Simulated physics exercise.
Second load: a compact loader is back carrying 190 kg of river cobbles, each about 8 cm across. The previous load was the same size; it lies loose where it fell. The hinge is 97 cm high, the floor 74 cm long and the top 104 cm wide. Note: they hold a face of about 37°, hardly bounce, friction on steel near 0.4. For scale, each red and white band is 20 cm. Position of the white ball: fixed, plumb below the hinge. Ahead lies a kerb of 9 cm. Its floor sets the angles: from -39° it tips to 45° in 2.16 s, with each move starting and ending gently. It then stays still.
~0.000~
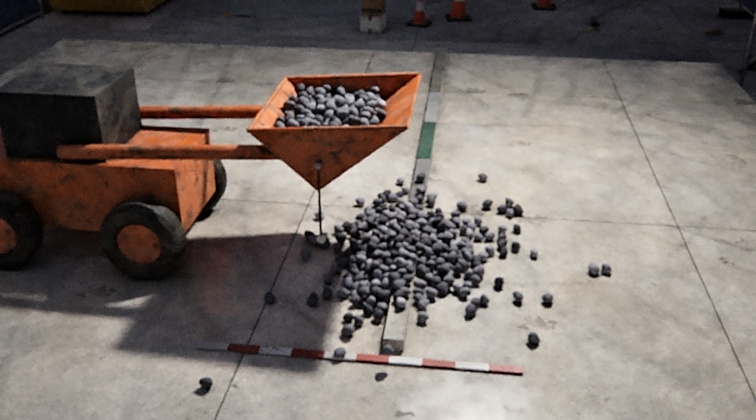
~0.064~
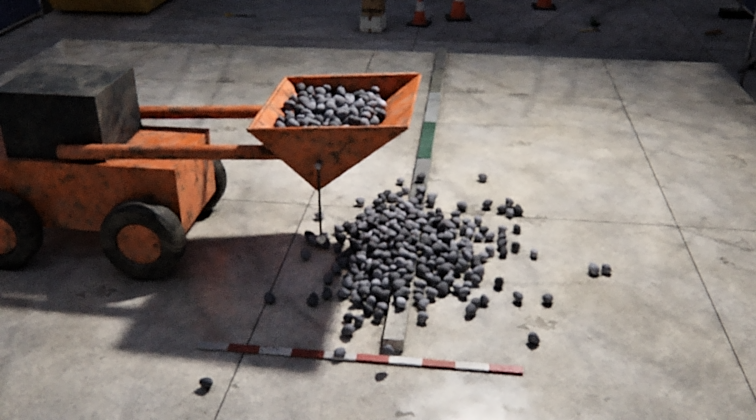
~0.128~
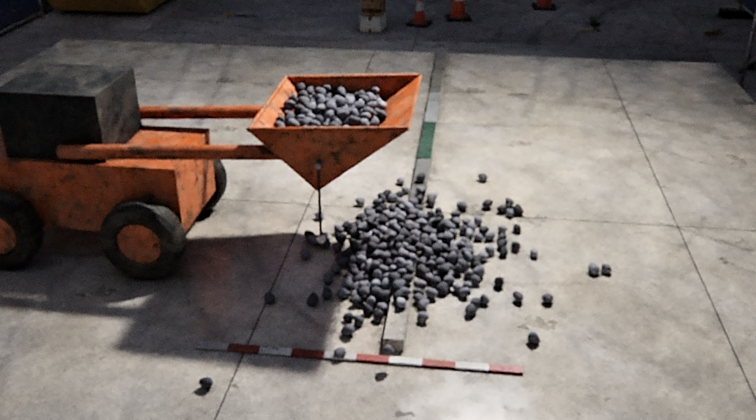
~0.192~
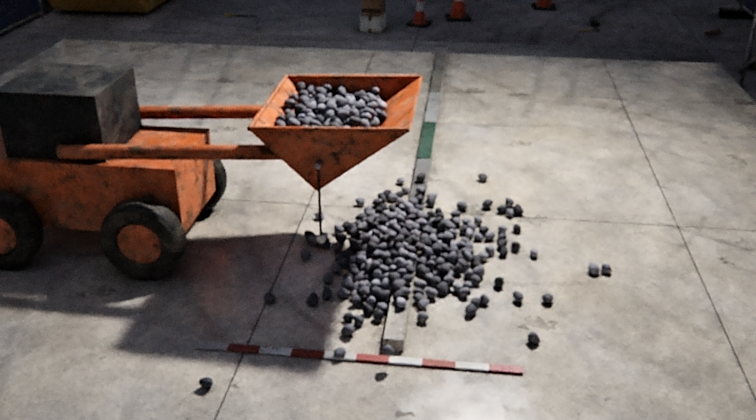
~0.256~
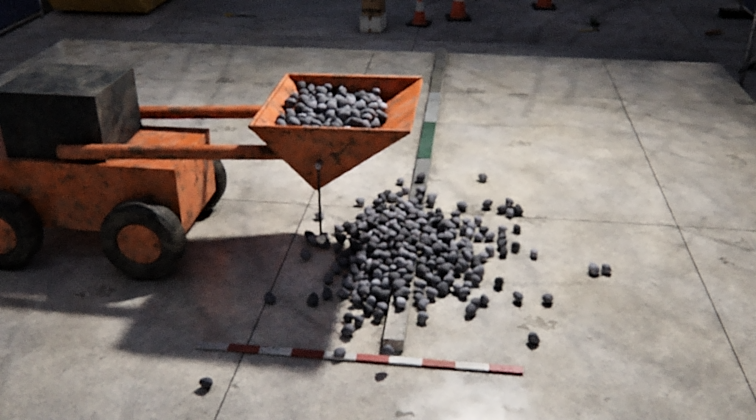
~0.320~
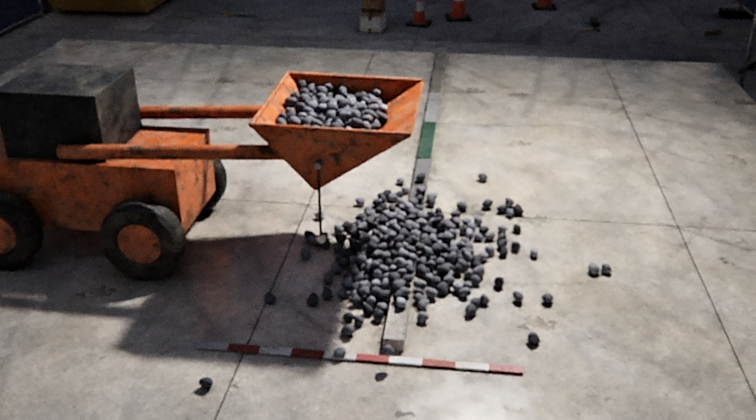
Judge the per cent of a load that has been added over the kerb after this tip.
The added amount is roughly 79 per cent of a load.
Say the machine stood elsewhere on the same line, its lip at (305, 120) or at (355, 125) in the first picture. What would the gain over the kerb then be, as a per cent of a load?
I'd guess close to 0 per cent first and close to 15 per cent second.
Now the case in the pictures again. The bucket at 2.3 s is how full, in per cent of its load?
Still inside: Some 0 %.
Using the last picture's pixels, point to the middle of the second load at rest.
Their centre ends up near (441, 249).
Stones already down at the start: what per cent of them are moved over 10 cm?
Estimate: 10 %, roughly.
After 1.6 s the floor is at 32°; in per cent of one load, 92 in the bucket, 71 on this side of the kerb, 37 over the kerb; the foremost stones are at (545, 261).
After 2.3 s the floor is at 45°; in per cent of one load, 1 in the bucket, 99 on this side of the kerb, 100 over the kerb; the foremost stones are at (549, 273).
After 2.6 s the floor is at 45°; in per cent of one load, 0 in the bucket, 85 on this side of the kerb, 115 over the kerb; the foremost stones are at (563, 277).
After 5.1 s the floor is at 45°; in per cent of one load, 0 in the bucket, 85 on this side of the kerb, 115 over the kerb; the foremost stones are at (568, 284). Net gain over the kerb, 79.
